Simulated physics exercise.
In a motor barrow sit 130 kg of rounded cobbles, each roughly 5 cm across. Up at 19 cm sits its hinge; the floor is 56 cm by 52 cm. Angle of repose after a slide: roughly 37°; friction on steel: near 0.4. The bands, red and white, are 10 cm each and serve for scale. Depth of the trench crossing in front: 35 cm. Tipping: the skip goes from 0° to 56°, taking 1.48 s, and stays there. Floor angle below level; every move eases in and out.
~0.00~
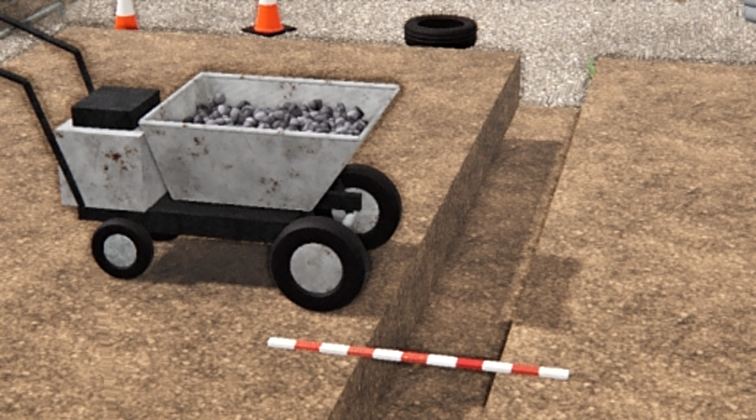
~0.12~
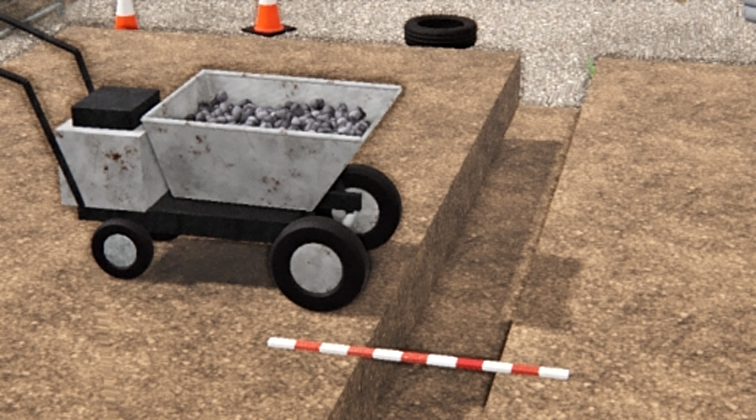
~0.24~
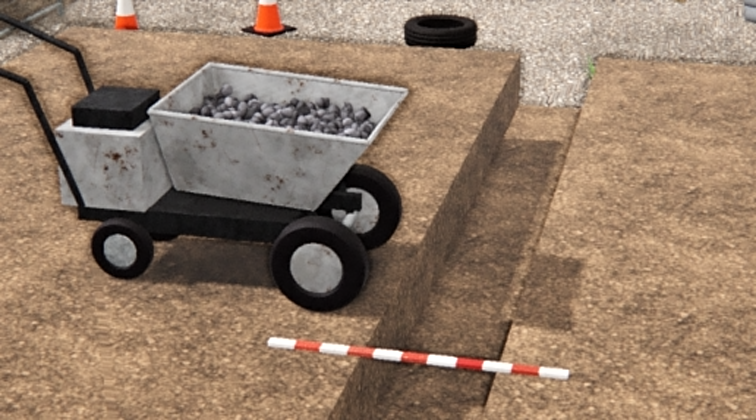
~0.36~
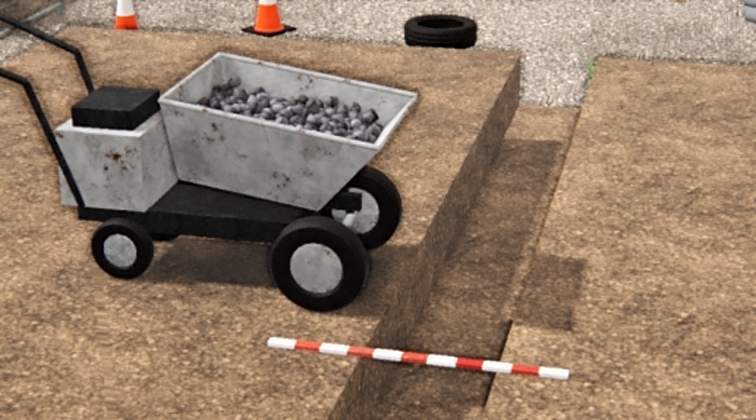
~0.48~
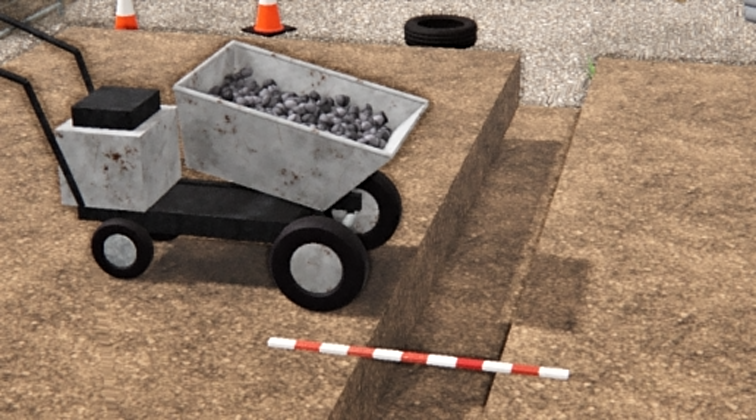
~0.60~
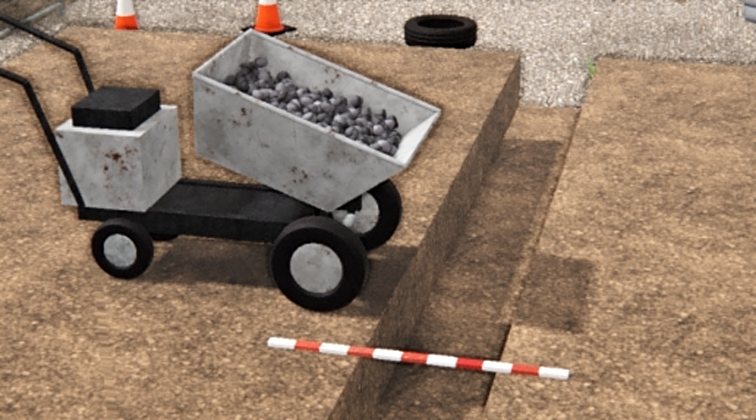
The clip opens on a grey motor barrow holding rounded grey stones, its skip level beside a trench with a red and white striped pole across it. The skip begins tilting down to the right, slowly, then more steeply, its left end rising clear while the wheels stay still and the stones remain inside.
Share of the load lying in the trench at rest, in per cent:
22 per cent.
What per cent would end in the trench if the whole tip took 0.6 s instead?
20 %.
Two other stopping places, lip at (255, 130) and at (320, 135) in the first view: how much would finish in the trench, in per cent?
Roughly 30 in a hundred from the first, 30 in a hundred from the second.
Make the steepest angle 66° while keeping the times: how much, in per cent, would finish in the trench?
It would be near 55 per cent.
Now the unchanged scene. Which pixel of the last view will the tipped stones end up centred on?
Near (493, 371).
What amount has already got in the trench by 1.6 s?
Some 5 per cent.
After 1.1 s the floor is at 47°; 100 % in the skip; the foremost stones are at (431, 189).
After 1.6 s the floor is at 56°; 96 % in the skip, 4 % in the trench; the foremost stones are at (516, 273).
After 1.9 s the floor is at 56°; 84 % in the skip, 12 % in the trench, 5 % past the trench; the foremost stones are at (575, 306).
After 3.9 s the floor is at 56°; 72 % in the skip, 22 % in the trench, 6 % past the trench; the foremost stones are at (623, 305).
